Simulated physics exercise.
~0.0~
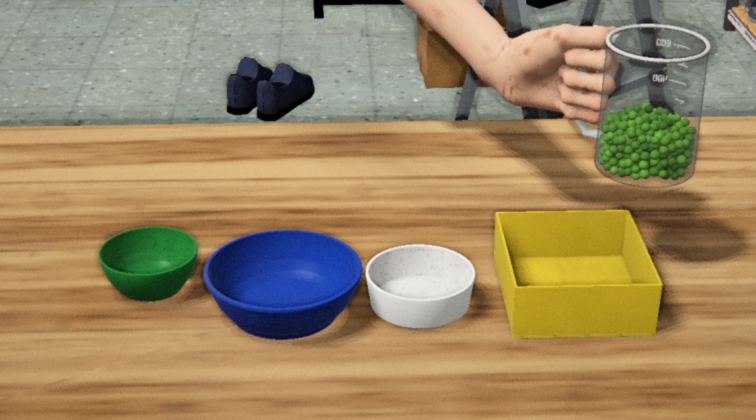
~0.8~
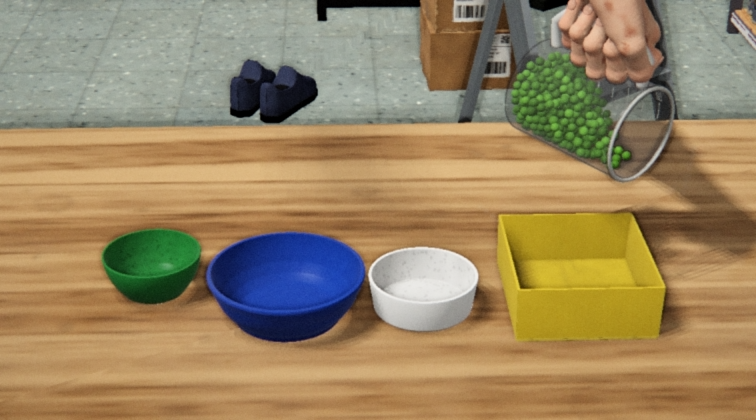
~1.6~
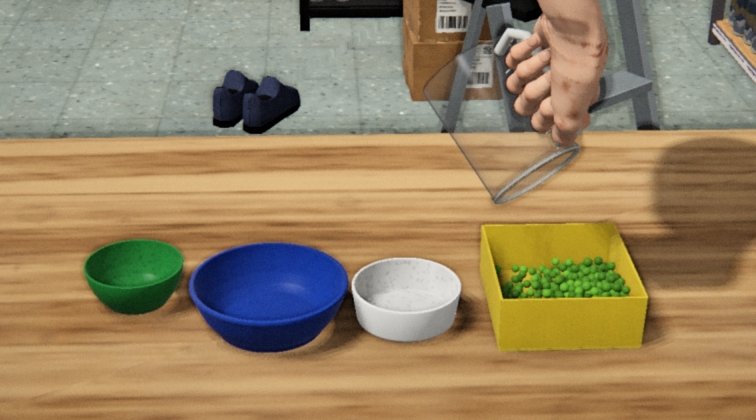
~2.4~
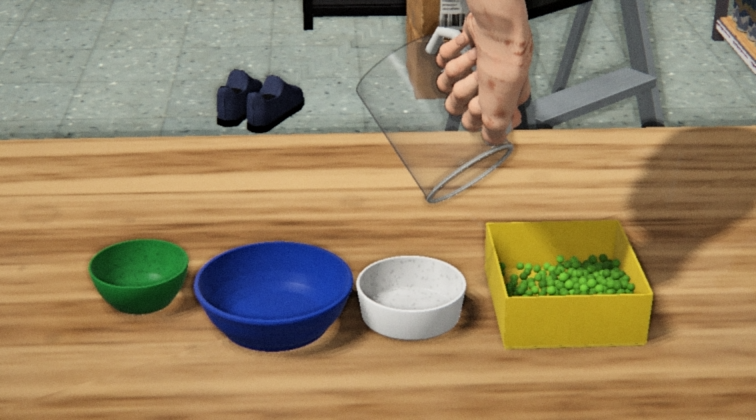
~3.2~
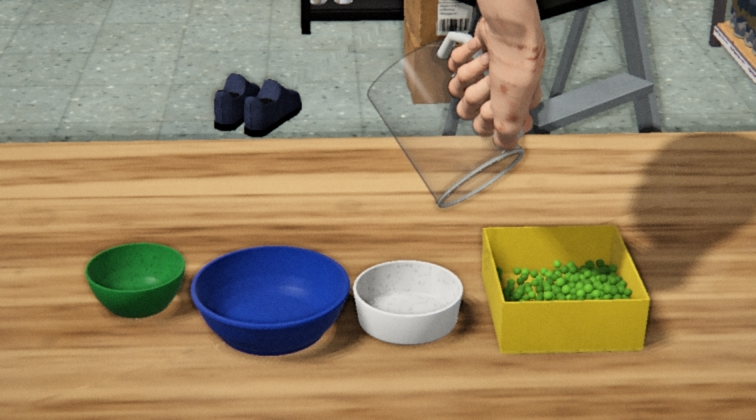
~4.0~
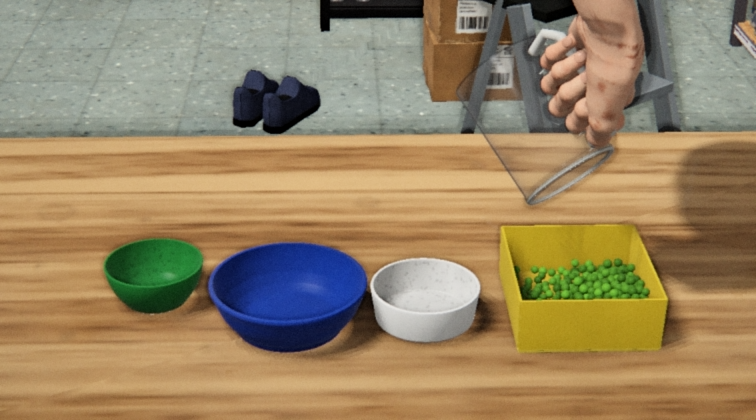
A clear jug of green peas, gripped by a hand, starts upright above the right side of a wooden table, where a green bowl, a blue bowl, a white dish and a square yellow tin stand in a row. The hand tips the jug onto its side as it moves left, and the peas slide toward the rim. Turned further over, it empties into the yellow tin. The empty jug drifts left toward the white dish, then moves back right, still tilted mouth-down. The peas end heaped in the yellow tin, while the other containers stay empty.
